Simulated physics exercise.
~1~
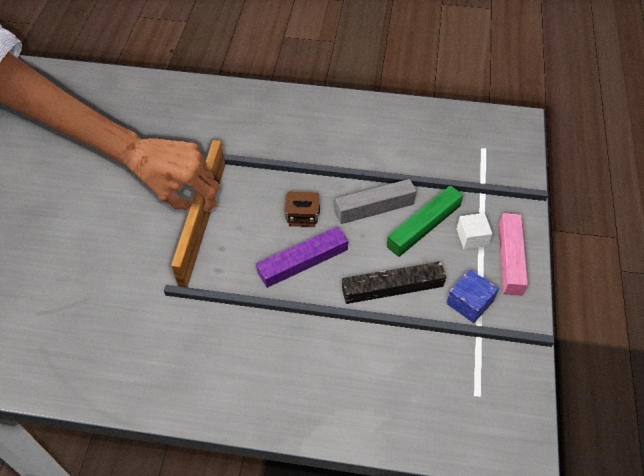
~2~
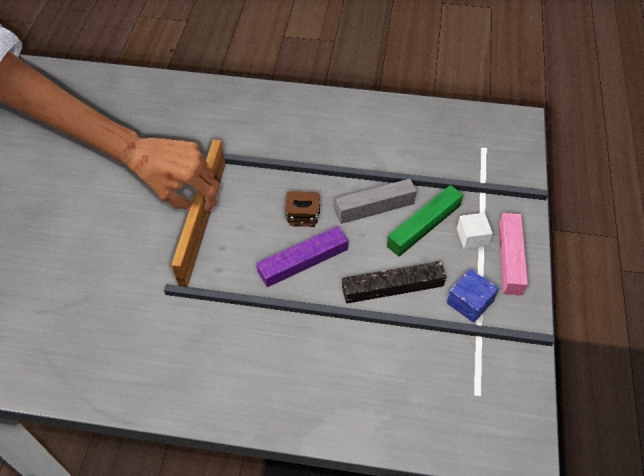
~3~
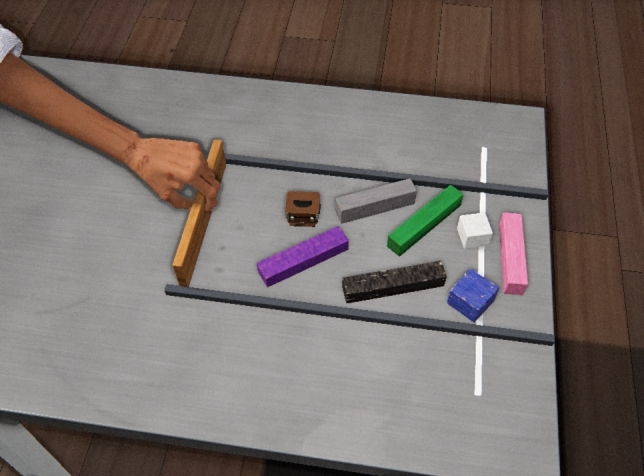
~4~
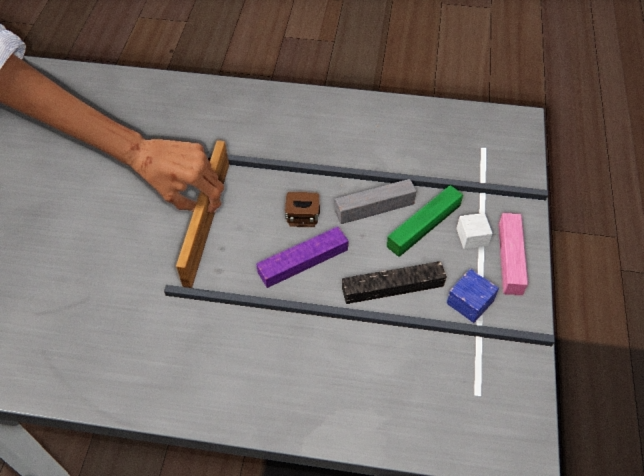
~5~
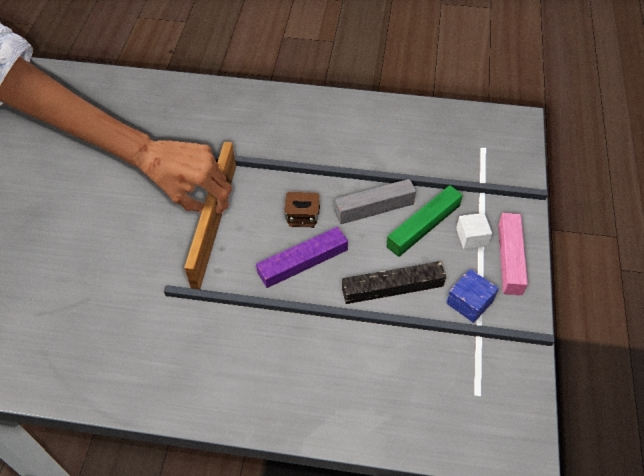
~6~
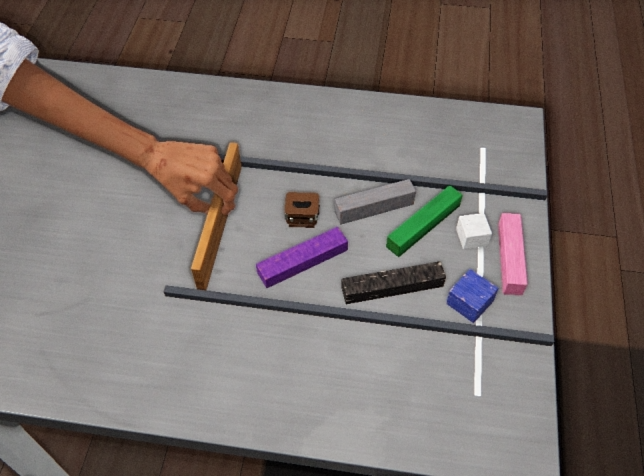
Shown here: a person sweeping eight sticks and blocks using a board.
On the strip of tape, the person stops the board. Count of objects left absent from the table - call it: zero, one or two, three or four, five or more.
My call is three or four.
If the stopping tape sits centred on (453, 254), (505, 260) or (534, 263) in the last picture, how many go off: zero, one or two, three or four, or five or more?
Falls: Just one or two; 5 or more; more than four.
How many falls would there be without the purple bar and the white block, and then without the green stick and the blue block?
The number fallen is 1, and in the other try 1.
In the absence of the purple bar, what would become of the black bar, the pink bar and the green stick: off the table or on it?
Outcome for the black bar: It stays; for the pink bar: It drops; for the green stick: It stays.
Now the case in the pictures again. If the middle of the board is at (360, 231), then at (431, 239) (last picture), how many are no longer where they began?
By the first moment it's 6, by the second it's 8.
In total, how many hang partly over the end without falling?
Overhanging ones - 2.
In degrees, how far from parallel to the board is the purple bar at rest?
It measures close to 30 degrees.
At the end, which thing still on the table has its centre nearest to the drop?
It's the grey bar that ends up nearest.
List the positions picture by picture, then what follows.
The first frame shows pink bar (513, 254); white block (474, 232); blue block (472, 296); board (201, 211); tape (481, 257).
The second frame shows white block (474, 231); green stick (425, 220).
The third frame shows blue block (473, 295); grey bar (376, 201).
The fourth frame shows pink bar (513, 253); brown case (303, 210).
The fifth frame shows white block (474, 231); purple bar (303, 257).
The sixth frame shows pink bar (512, 253); white block (474, 231); blue block (472, 296); board (219, 214); tape (481, 257).
Soon after, none off yet; pink bar at rest near (512, 253); white block at rest near (474, 231); blue block at rest near (472, 296).
Then, none off yet; pink bar at rest near (514, 253); white block moved about its own width near (488, 241); blue block at rest near (472, 296).
Further on, none off yet; pink bar tipped a little near (560, 270); white block moved well along near (540, 255); blue block moved about its own width near (518, 306).
At rest, the number that fall off is three or four; fallen, green stick, blue block, white block and pink bar.
